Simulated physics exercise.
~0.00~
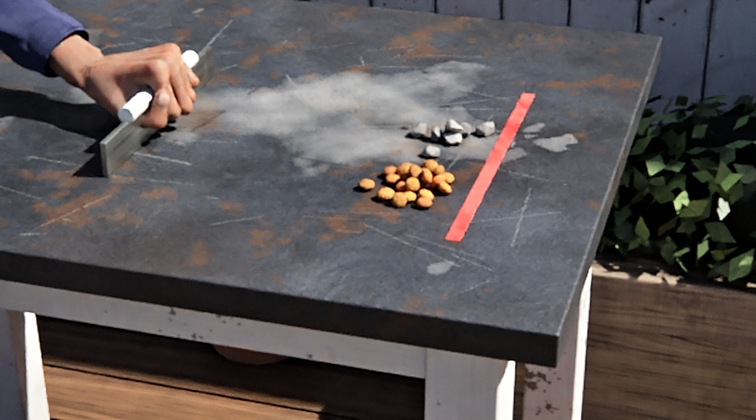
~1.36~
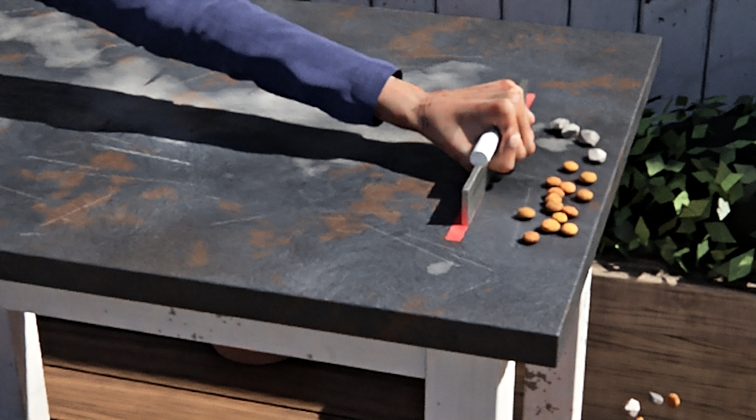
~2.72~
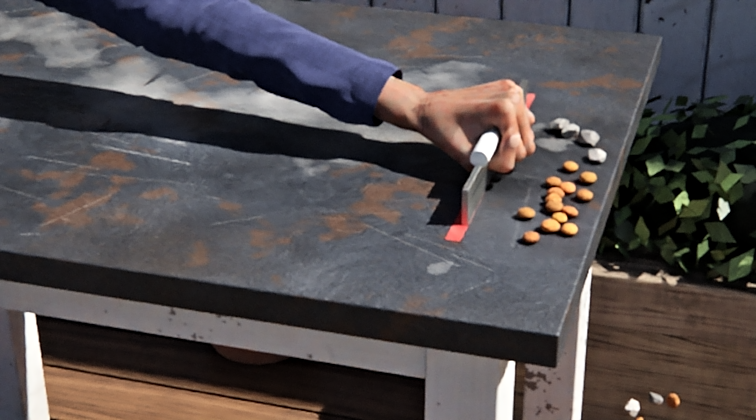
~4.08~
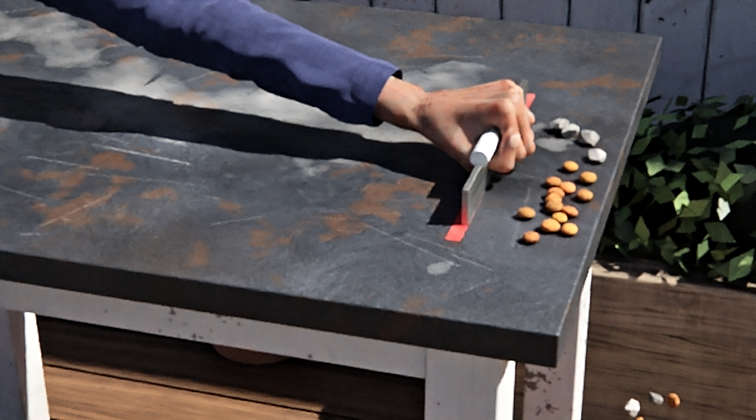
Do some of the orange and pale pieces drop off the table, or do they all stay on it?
Some of both the orange and the pale pieces drop off the table, while the rest stay on top near the right edge.
